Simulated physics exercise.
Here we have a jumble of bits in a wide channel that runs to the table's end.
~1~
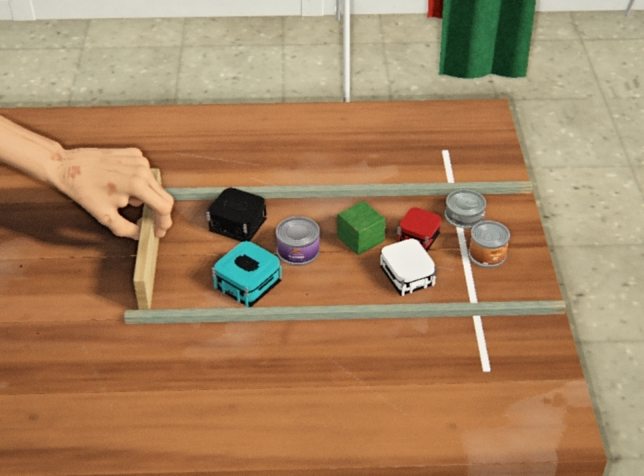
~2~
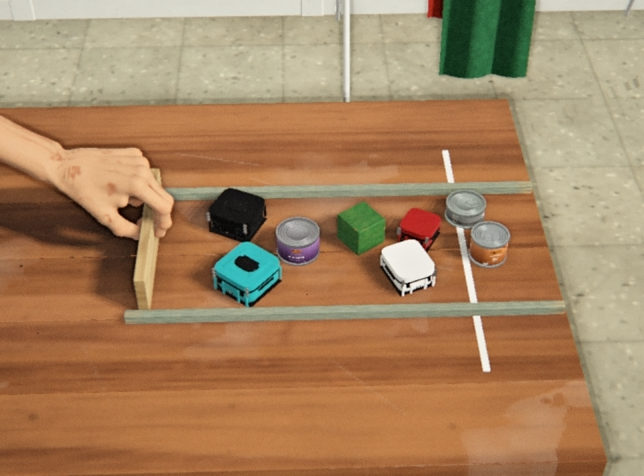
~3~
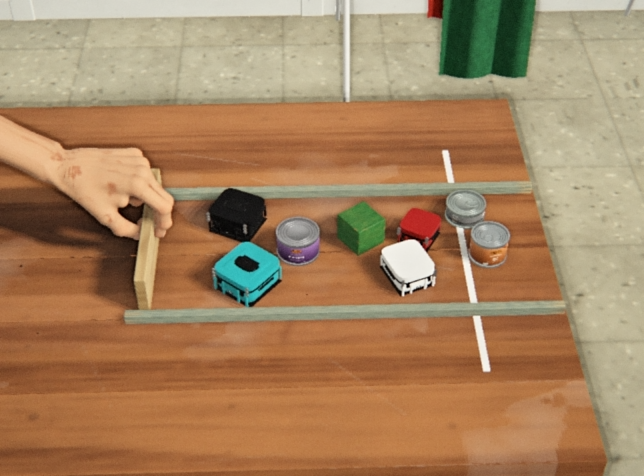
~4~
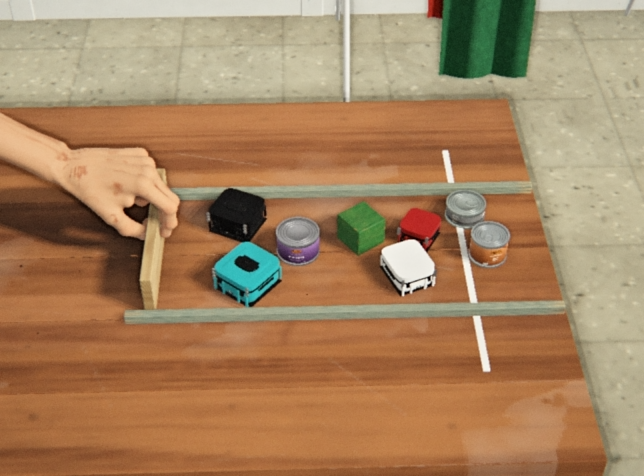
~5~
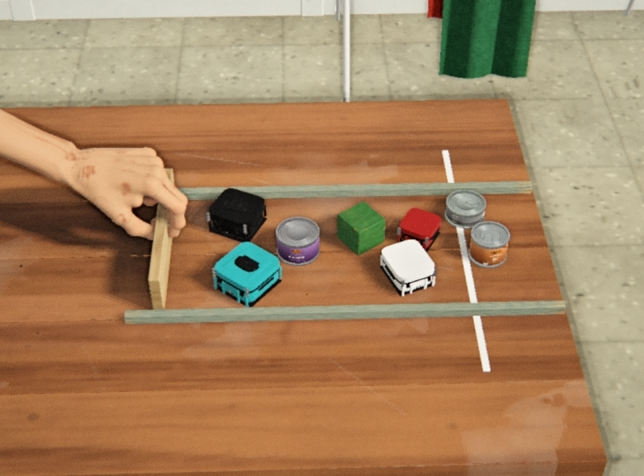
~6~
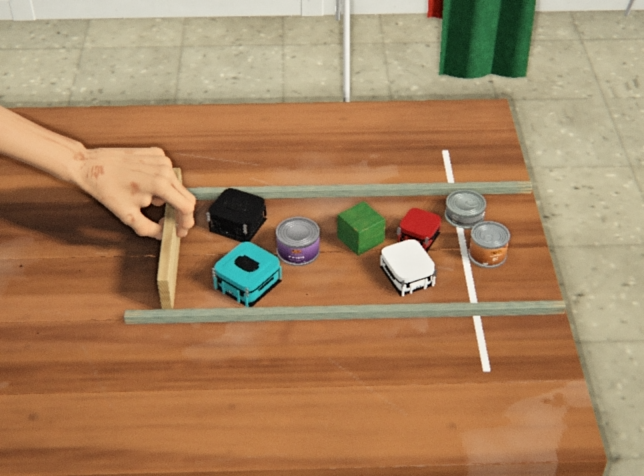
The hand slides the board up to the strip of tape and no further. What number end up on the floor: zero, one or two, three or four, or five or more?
The number that fall off is one or two.
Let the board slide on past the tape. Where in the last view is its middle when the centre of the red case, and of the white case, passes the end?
About (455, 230), and (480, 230) for the other.
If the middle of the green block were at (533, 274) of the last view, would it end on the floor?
It comes down.
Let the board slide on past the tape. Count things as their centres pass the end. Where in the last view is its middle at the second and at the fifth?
At (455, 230) for the second, at (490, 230) for the fifth.
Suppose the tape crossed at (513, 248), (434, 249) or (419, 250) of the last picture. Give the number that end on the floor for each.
In that order 5, 0 and 0.
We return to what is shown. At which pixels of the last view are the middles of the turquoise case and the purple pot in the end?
Near (494, 268) and (485, 236).
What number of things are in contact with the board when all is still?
The number is 3.
Early on, none off yet; orange tin at rest near (489, 244); grey pot at rest near (465, 209); red case at rest near (420, 230).
Finally, the number that fall off is one or two; lost, red case and orange tin.
